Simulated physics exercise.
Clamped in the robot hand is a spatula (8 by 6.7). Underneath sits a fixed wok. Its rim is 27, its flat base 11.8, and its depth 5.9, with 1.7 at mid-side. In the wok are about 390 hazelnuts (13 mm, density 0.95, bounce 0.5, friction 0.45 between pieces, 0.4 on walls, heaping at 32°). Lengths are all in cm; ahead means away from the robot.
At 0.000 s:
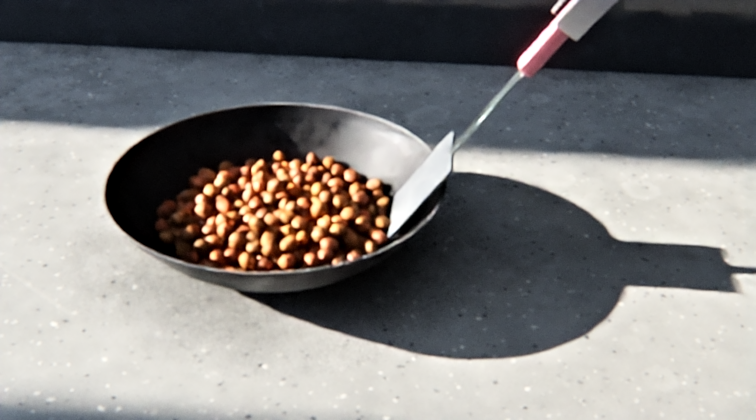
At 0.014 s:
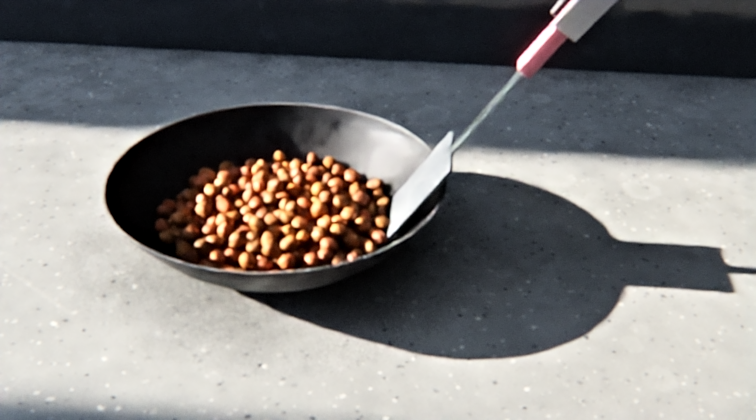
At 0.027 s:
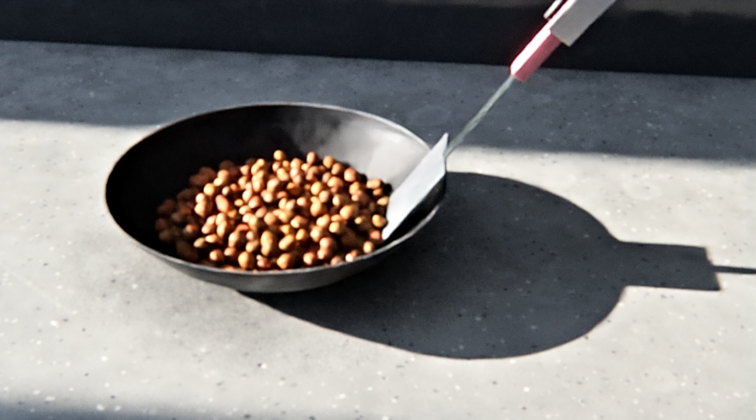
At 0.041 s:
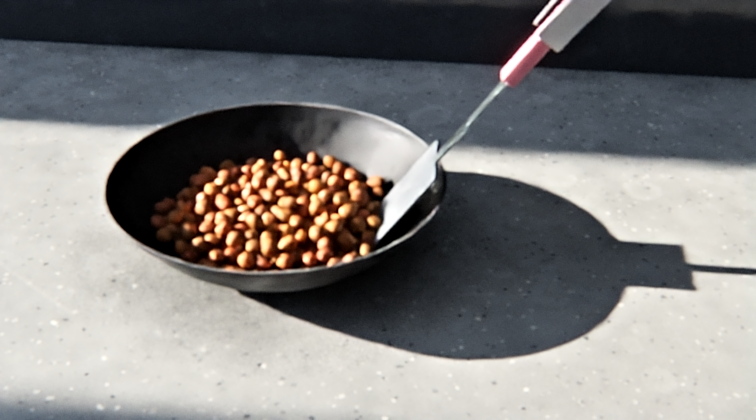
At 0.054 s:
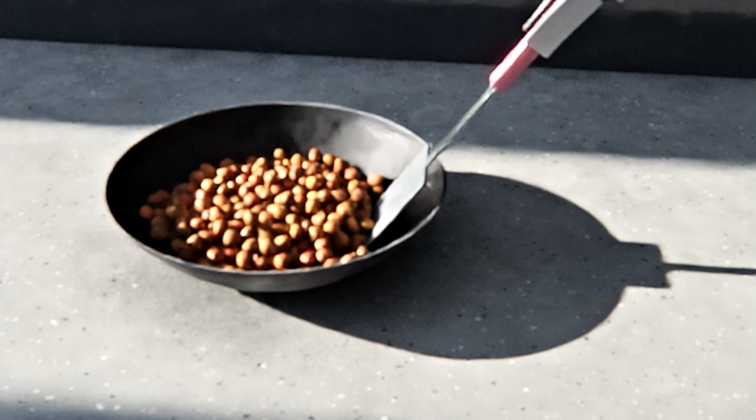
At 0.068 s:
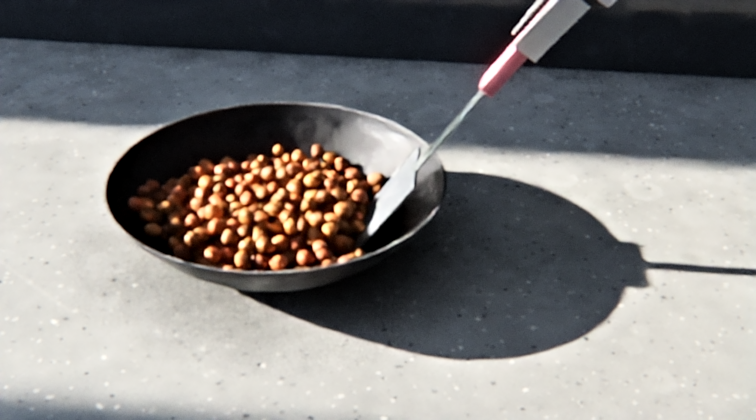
The video shows a dark wok of hazelnuts on a speckled grey surface as a spatula held by a robot hand slides leftward and down inside the right rim, pushing the nuts toward the left side.
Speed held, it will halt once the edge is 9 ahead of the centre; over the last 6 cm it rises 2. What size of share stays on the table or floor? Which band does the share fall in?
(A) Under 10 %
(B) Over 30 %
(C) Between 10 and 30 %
Between 10 and 30 % (C).
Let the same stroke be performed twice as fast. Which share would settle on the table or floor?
I'd expect near 40 per cent.
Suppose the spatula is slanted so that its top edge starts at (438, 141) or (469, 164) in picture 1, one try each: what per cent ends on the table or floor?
About 25 and 15 per cent.
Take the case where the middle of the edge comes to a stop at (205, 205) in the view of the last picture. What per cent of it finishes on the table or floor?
Around 5 percent.
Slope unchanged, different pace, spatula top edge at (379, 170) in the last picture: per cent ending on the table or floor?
Estimate: Close to 40 %.
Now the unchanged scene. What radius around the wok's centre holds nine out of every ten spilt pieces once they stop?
Distance from centre: Approx. 35 cm.
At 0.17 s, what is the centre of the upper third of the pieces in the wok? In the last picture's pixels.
It is centred near (206, 200).
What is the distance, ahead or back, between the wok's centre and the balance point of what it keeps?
I'd put it at roughly 3.5 cm toward the front.
After 0.17 s, sloping 55°, highest piece 7 above the table; 386 in the wok, 2 on the blade or in flight.
After 0.27 s, sloping 55°, highest piece 7 above the table; 386 in the wok, 2 on the table or floor.
After 0.52 s, sloping 55°, highest piece 8 above the table; 306 in the wok, 69 on the table or floor, 13 on the blade or in flight.
After 1.57 s, sloping 55°, highest piece 7 above the table; 305 in the wok, 83 on the table or floor.
At rest, 305 in the wok, 83 on the table or floor. That is 21 % on the table or floor.
